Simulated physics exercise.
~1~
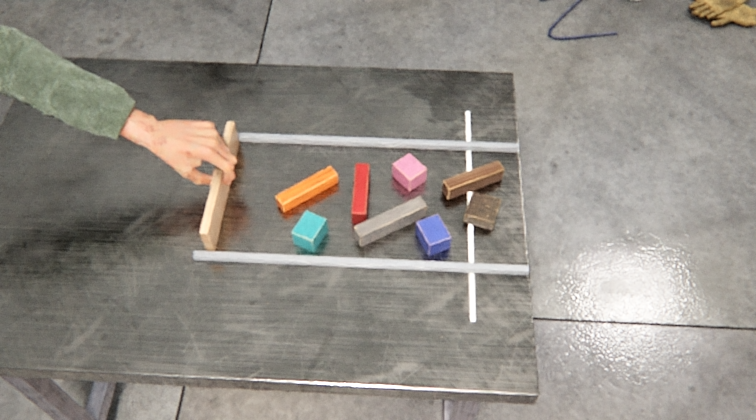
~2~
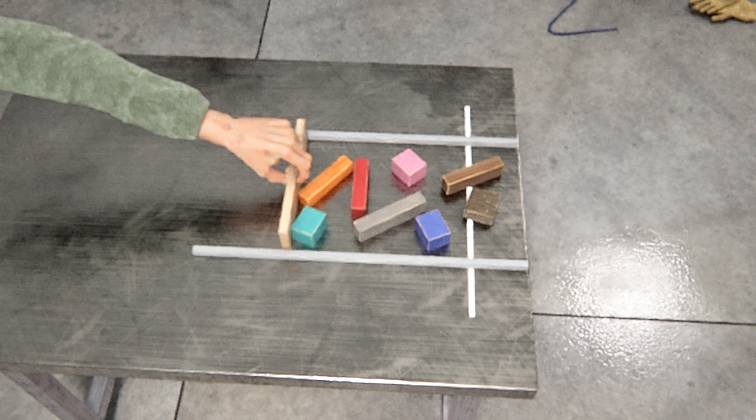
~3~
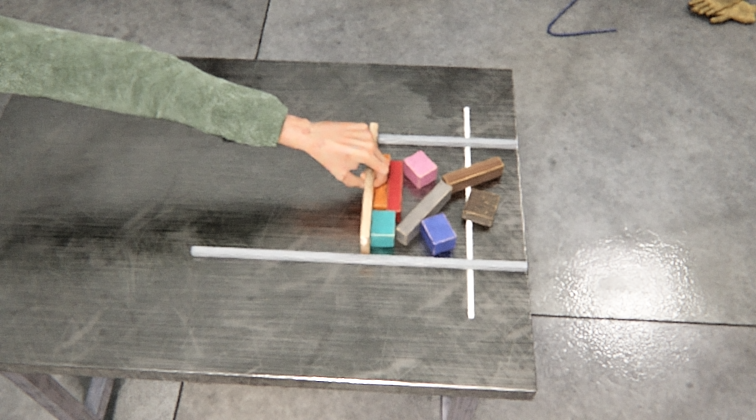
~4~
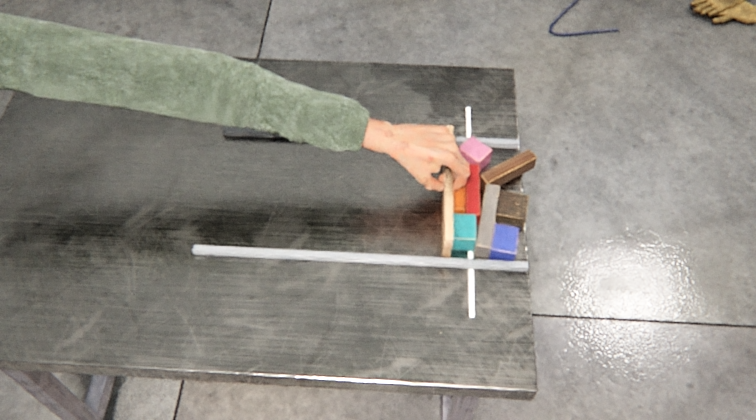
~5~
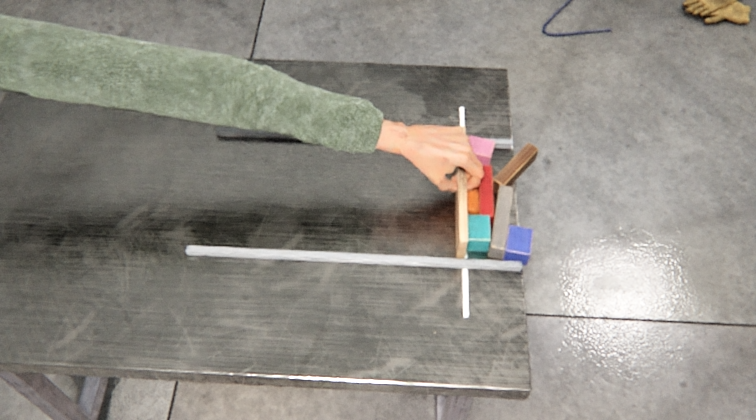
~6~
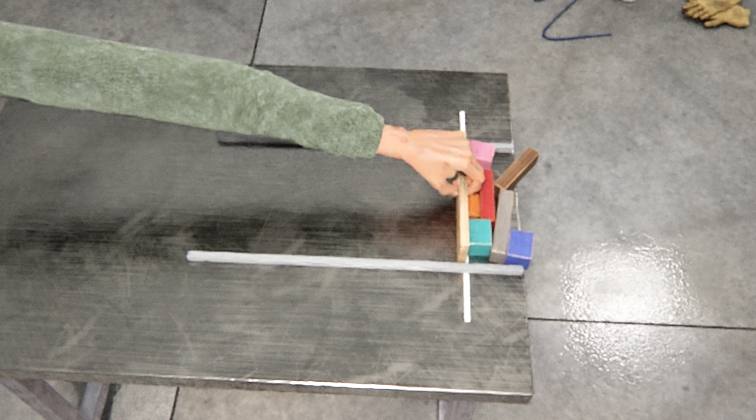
A hand slides a board right, bunching colourful blocks at the table's edge as one disappears.
